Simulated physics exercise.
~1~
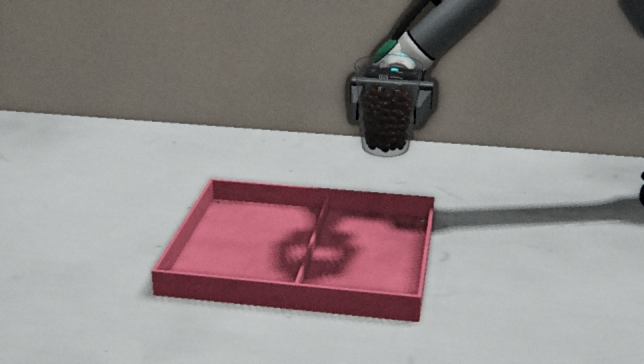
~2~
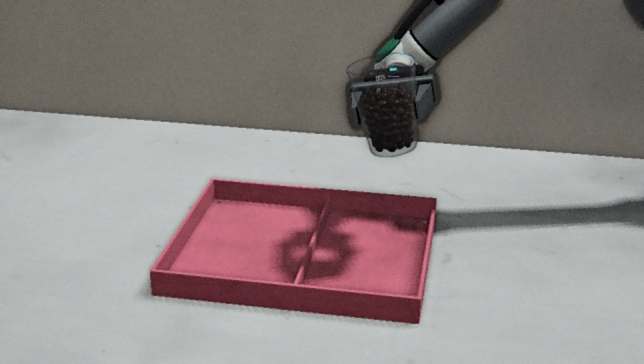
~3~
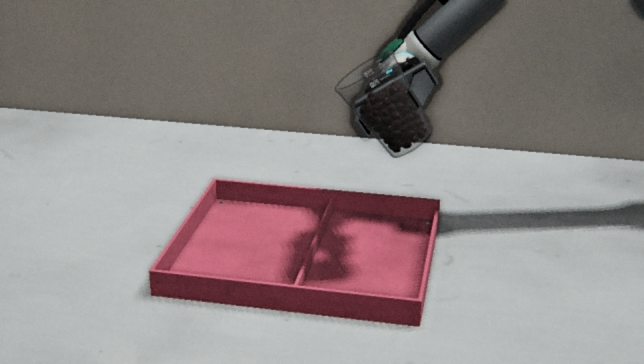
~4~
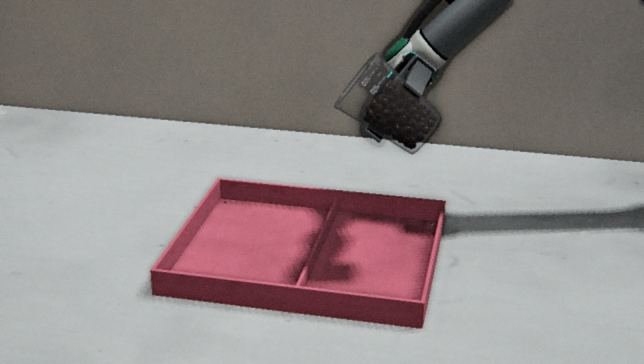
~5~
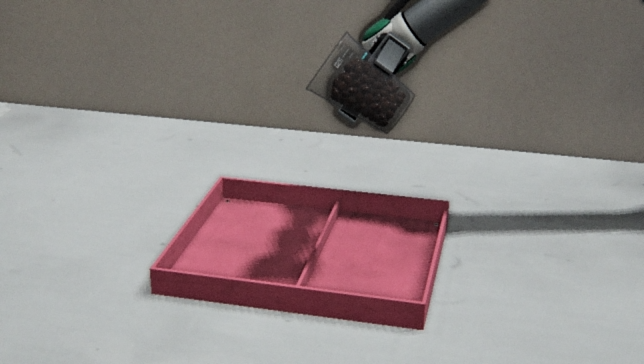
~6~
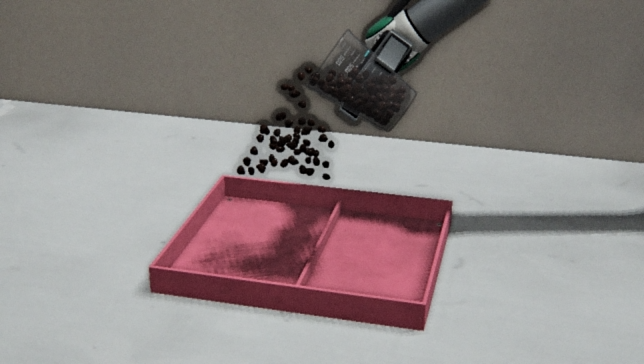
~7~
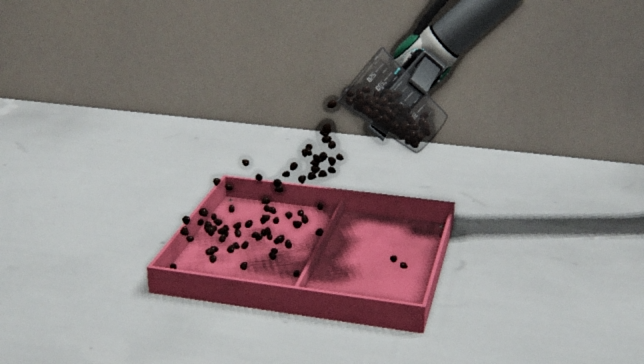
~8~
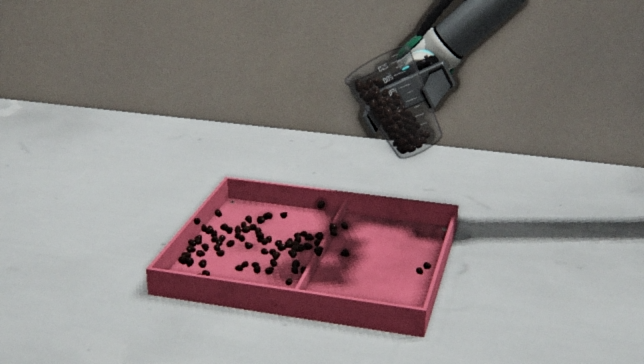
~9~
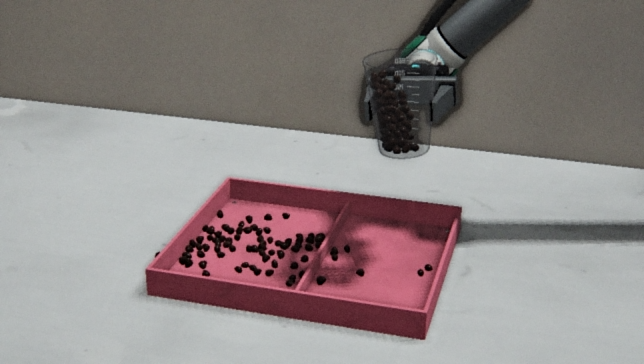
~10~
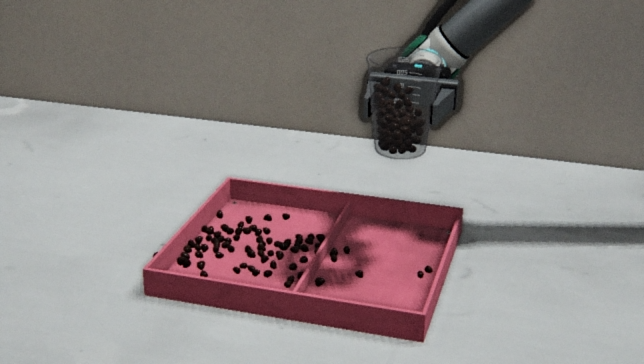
A robot arm holds a clear beaker of dark dried beans above a white table against a grey-brown wall, seen from slightly above. Below it sits a pinkish-red tray split in two by a low cross wall. The arm tips the beaker to the left, lifting it a little, until beans spill in a loose stream. Most scatter across the tray's left part, while a few land in the right part. The arm then swings the beaker back upright, still holding many beans, and the spilled ones lie still, with one resting outside the tray.
